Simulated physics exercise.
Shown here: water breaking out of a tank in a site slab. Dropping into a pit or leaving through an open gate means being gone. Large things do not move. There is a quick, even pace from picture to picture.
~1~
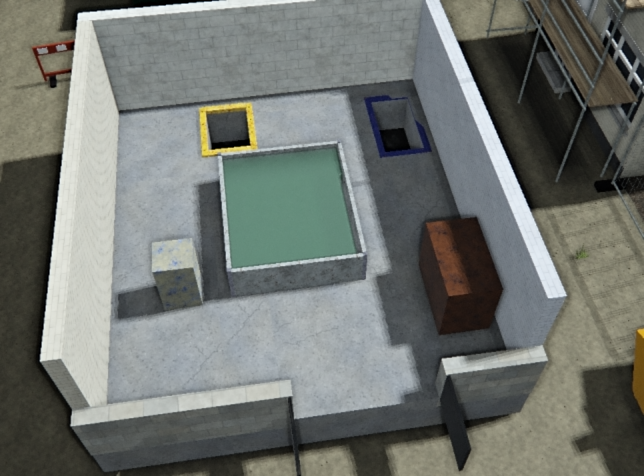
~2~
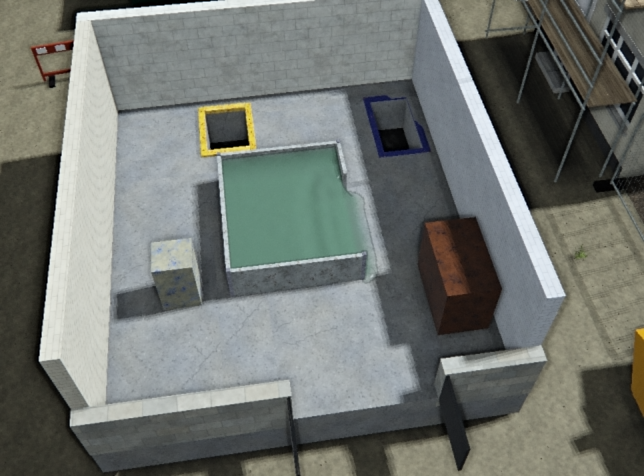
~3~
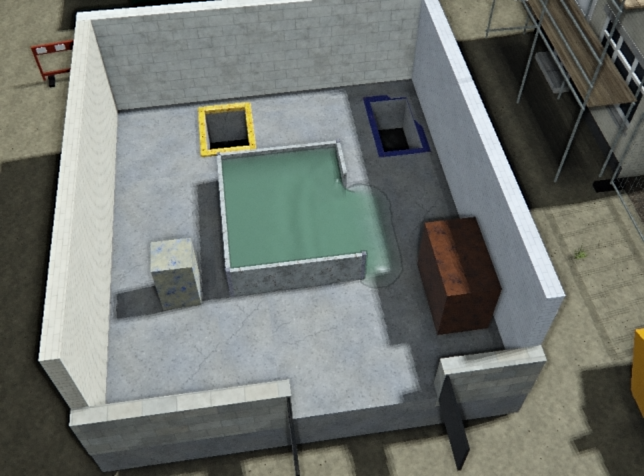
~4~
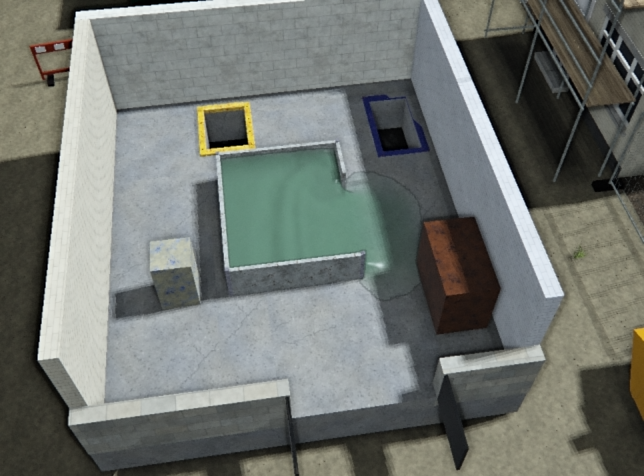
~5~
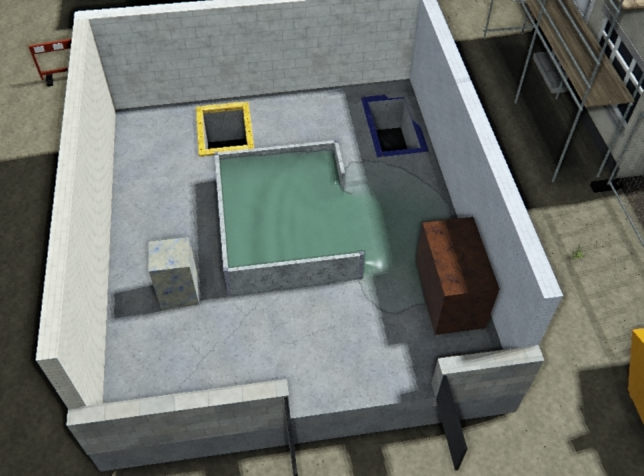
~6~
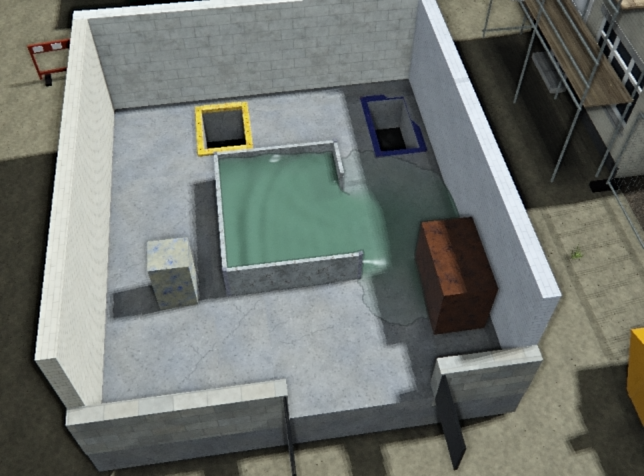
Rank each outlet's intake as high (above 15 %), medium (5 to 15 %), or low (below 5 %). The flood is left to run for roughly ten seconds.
Intake: The gate is high; the yellow pit is low; the blue pit is high.
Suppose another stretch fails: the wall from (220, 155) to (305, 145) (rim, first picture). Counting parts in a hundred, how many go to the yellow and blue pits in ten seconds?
Lab note - share by pit: Yellow 35 %, blue 20 %.
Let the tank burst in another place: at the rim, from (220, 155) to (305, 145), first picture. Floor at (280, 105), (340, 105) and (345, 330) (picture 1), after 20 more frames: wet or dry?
Note, points one to three: Reached and soaked / reached and soaked / unreached.
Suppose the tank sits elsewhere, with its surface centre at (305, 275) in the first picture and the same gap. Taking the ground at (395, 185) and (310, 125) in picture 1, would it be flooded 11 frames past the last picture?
In the order given, swamped and untouched.
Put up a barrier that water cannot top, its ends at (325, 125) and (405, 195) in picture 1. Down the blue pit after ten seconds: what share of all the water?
Share for the blue pit - 25 percent.
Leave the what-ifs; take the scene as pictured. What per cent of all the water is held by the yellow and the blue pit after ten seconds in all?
Near 2 in a hundred, followed by near 32 in a hundred.
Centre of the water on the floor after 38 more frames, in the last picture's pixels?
Centre of mass: Roughly (335, 224).
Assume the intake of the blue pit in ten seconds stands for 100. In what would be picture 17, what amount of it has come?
I'd put it at 15 percent.
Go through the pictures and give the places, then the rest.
The first picture shows still water in the open tank at (288, 205).
In the second picture, water pours out at (351, 230) and has run to a hidden place.
In the third picture, water pours out at (351, 230) and has run to (362, 188).
In the fourth picture, water pours out at (350, 230) and has run to (389, 182).
In the fifth picture, water pours out at (349, 230) and has run to (442, 201).
In the sixth picture, water pours out at (348, 230) and has run to (440, 178).
A moment on, water covers 15 % of the floor; the gate 0 %, the yellow pit 0 %, the blue pit 0 %.
Next, water covers 25 % of the floor; the gate 1 %, the yellow pit 0 %, the blue pit 4 %.
Then, water covers 40 % of the floor; the gate 6 %, the yellow pit 0 %, the blue pit 15 %.
Later, water covers 50 % of the floor; the gate 15 %, the yellow pit 0 %, the blue pit 26 %.
In the end, water covers 70 % of the floor; the gate 23 %, the yellow pit 1 %, the blue pit 33 %.
